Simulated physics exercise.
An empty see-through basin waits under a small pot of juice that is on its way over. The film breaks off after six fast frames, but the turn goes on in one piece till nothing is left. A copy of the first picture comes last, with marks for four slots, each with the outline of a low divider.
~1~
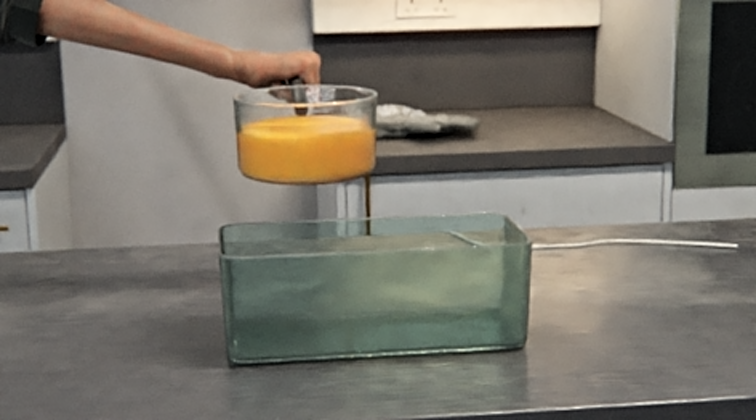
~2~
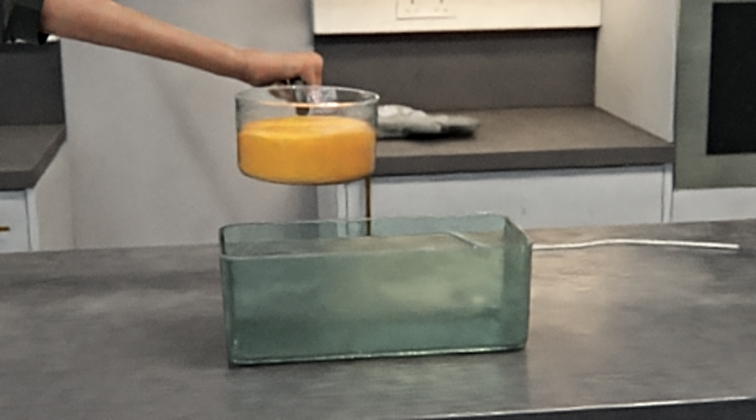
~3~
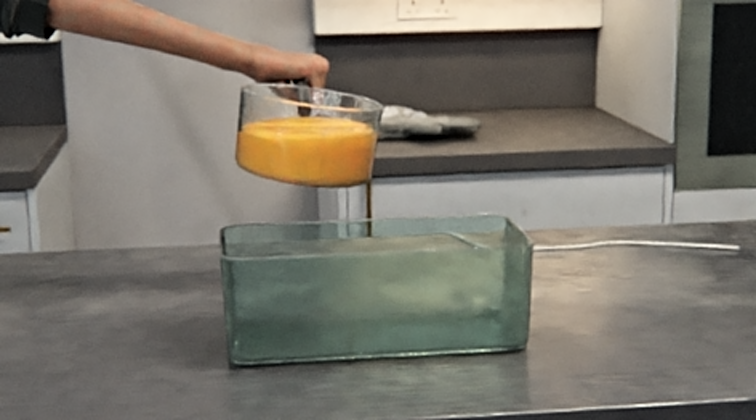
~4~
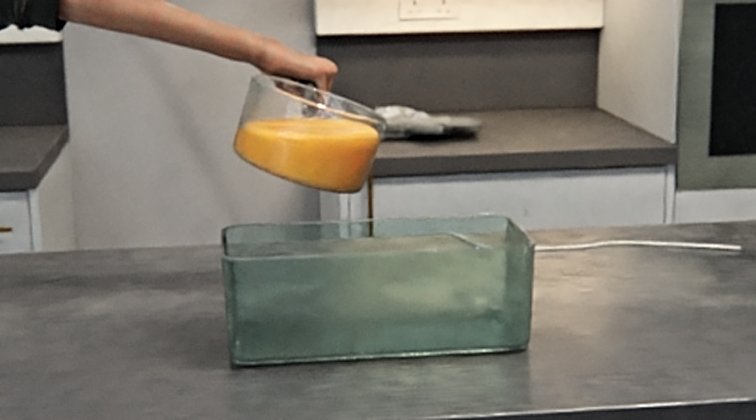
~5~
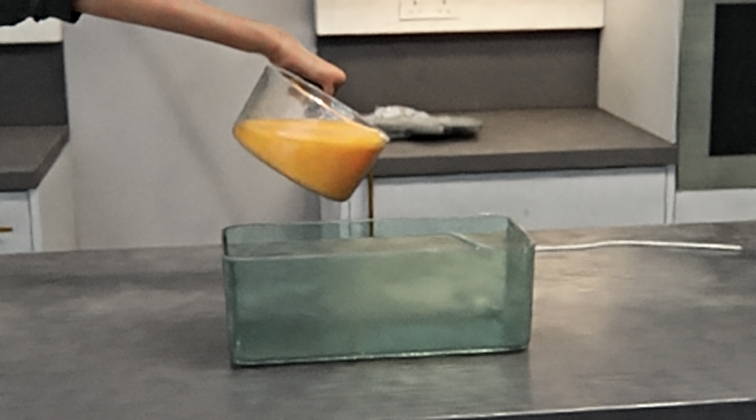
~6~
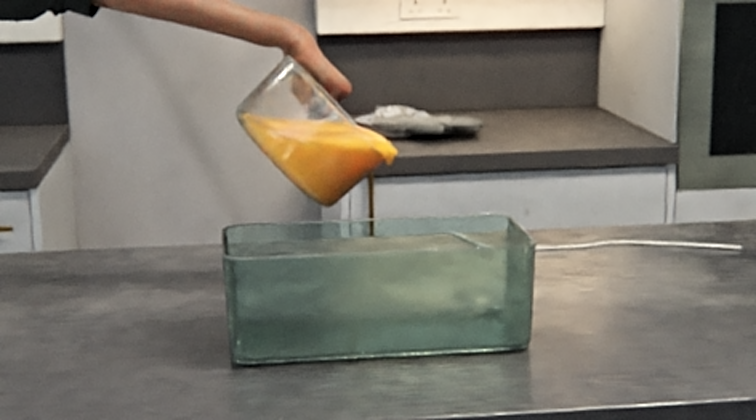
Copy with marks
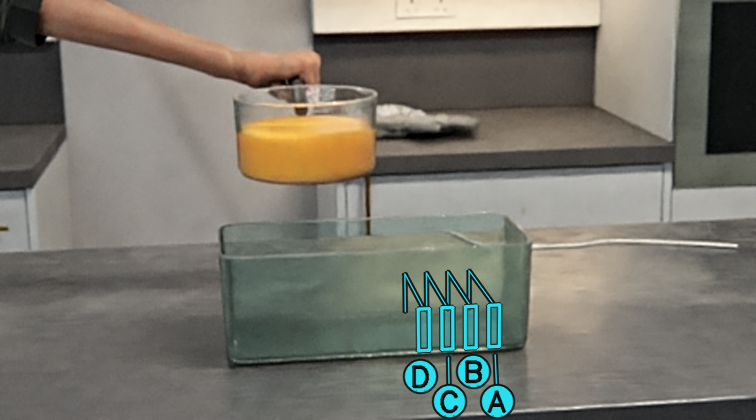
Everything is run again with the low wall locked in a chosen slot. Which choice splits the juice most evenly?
D is best.
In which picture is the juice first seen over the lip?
In picture 6.
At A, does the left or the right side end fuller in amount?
More ends on the left.
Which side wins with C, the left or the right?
The left one.
On the marked copy, A at (495, 354); B at (471, 355); C at (448, 357); D at (425, 358).
With A, about 86 % ends left of the wall and 9 % right of it; 5 % is lost outside.
With B, about 91 % ends left of the wall and 5 % right of it; 3 % is lost outside.
With C, about 85 % ends left of the wall and 14 % right of it.
With D, about 54 % ends left of the wall and 45 % right of it.
